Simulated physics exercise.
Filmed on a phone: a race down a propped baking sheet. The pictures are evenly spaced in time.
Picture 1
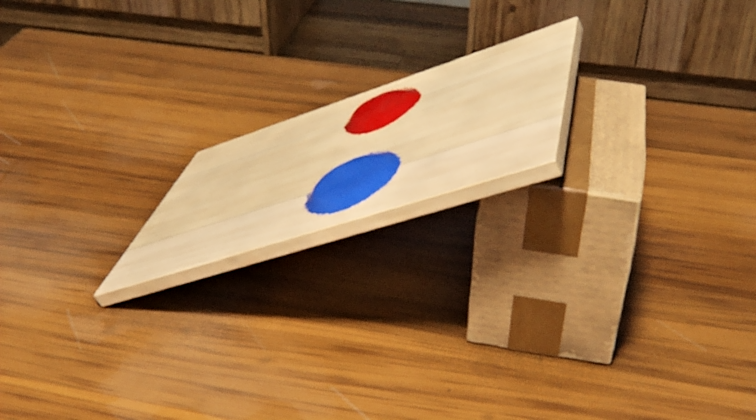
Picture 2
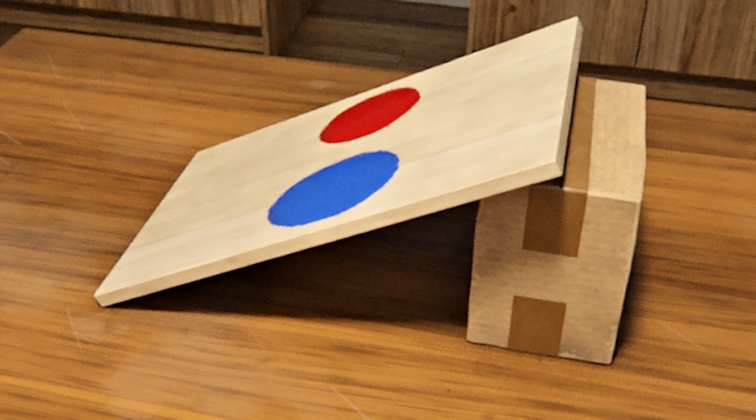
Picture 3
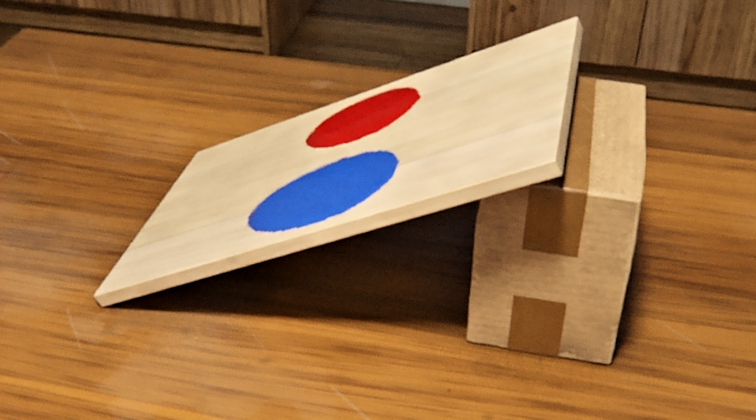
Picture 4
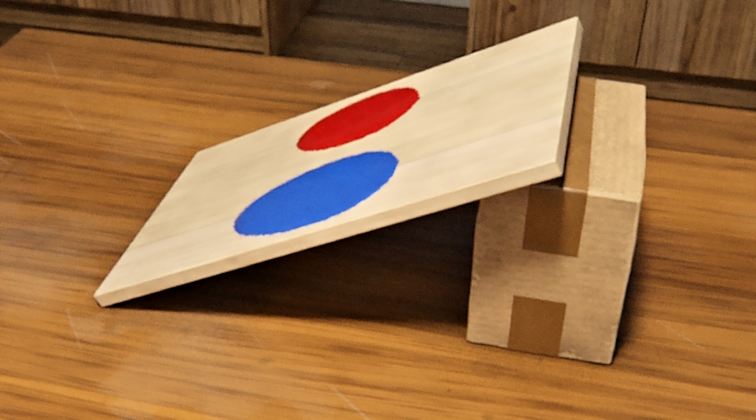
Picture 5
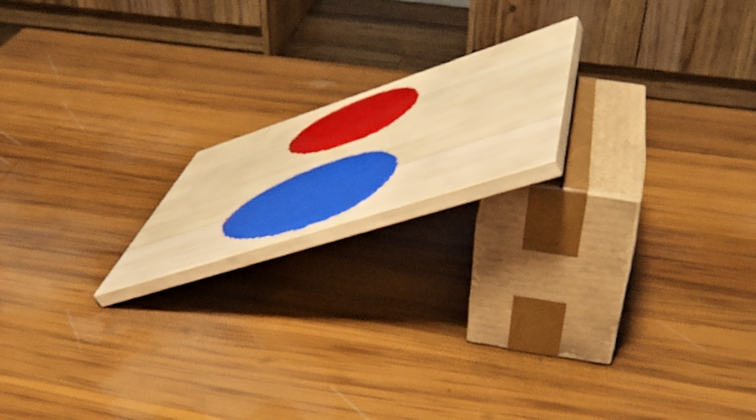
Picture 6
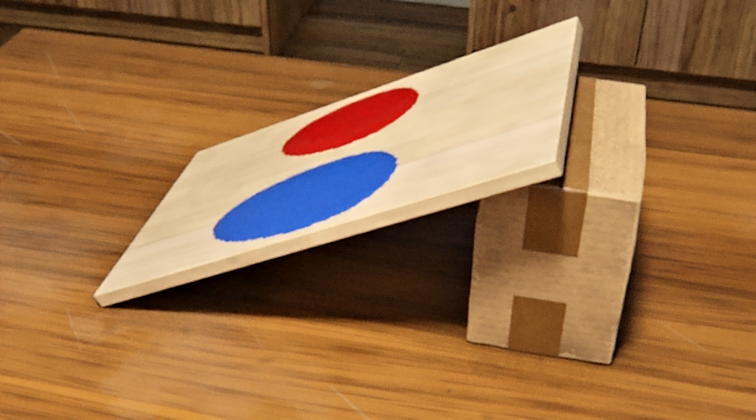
Blue and red syrup patches spreading slowly down a tilted pale board propped on a cardboard box, the blue reaching lower.
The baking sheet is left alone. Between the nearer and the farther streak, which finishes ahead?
It is the front one.
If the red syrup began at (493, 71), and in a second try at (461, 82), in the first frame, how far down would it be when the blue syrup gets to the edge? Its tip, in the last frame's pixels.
At about (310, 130), and at (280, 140).
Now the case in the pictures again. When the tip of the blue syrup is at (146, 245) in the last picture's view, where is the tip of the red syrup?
Roughly at (235, 160).
Next, the blue syrup is close to the edge; the red syrup is three quarters of the way down.
Finally, the blue syrup is at the low edge; the red syrup is three quarters of the way down.
